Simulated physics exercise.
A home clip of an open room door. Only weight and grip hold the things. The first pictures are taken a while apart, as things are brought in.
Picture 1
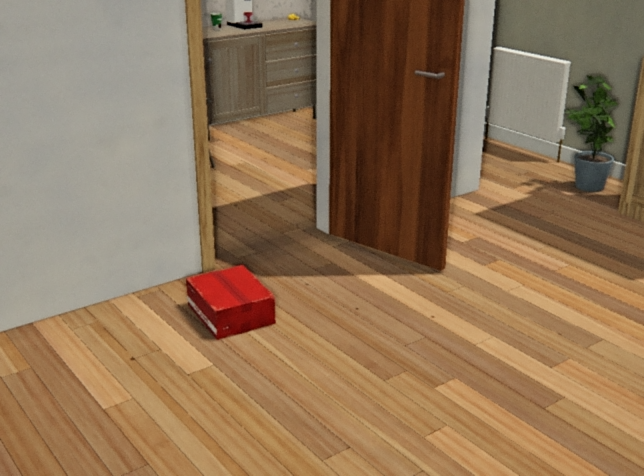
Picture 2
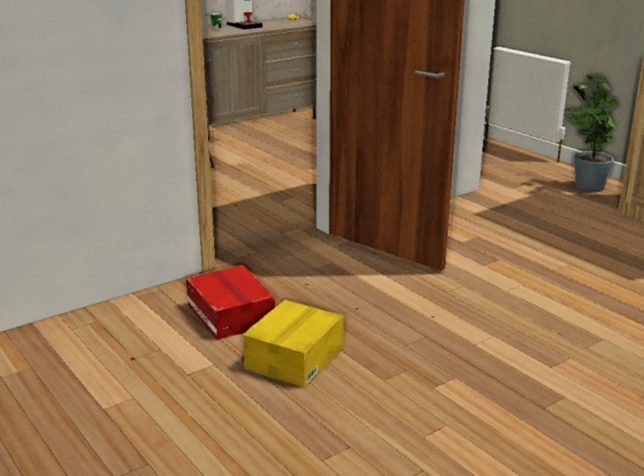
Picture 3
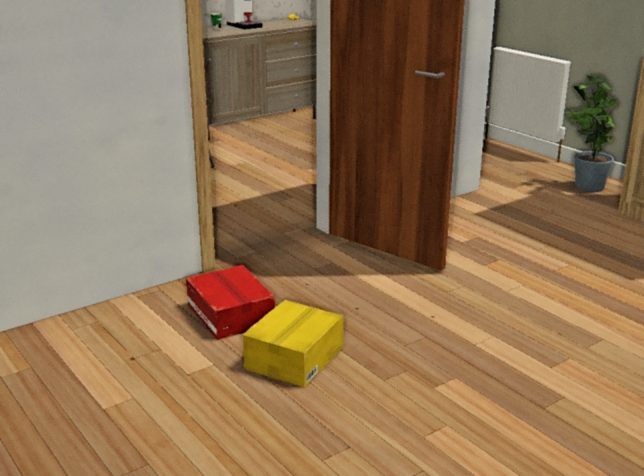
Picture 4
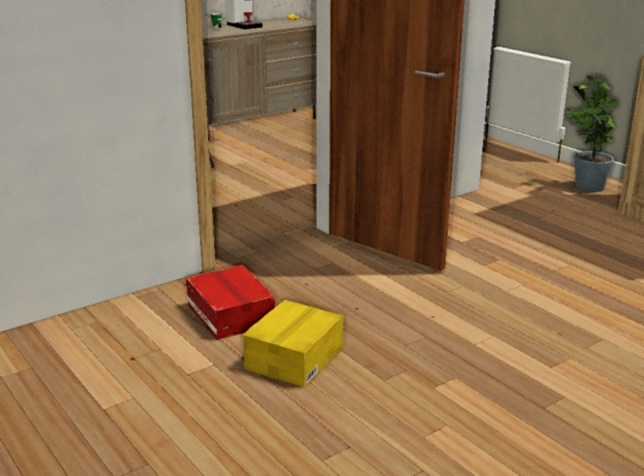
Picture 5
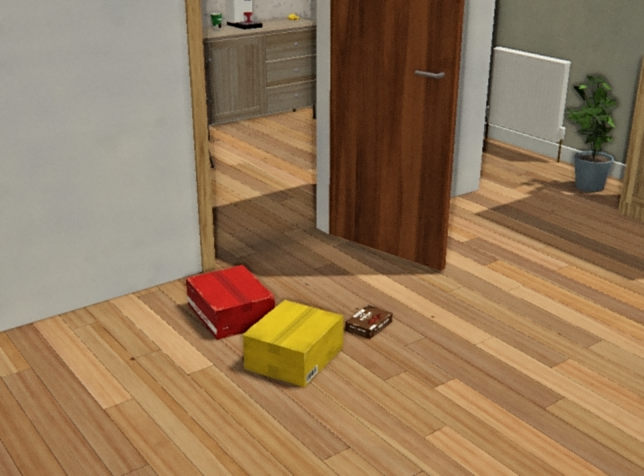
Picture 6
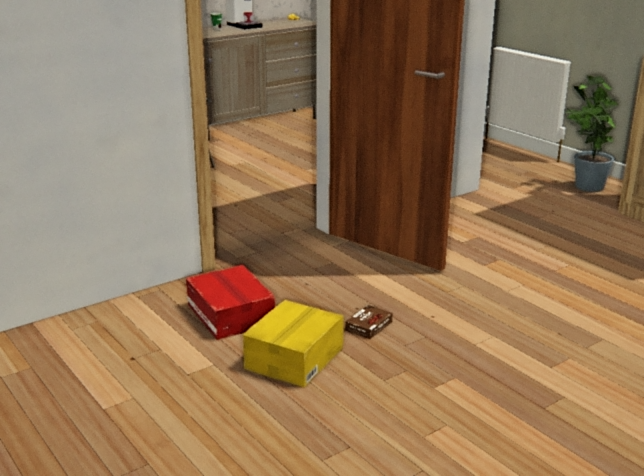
In a room with a wooden floor and a wide-open brown door, a red parcel sits near the doorway; a yellow parcel appears beside it, then a small brown packet to the right, while the door stays still.
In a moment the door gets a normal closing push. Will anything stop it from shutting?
The door closes.
Then, 0.70 s later than the last frame, open by 67°.
Then, 1.10 s later than the last frame, open by 31°.
When it is over, open by 0°; all 3 as before. End places, in pixels of the last picture, brown packet near (369, 322).
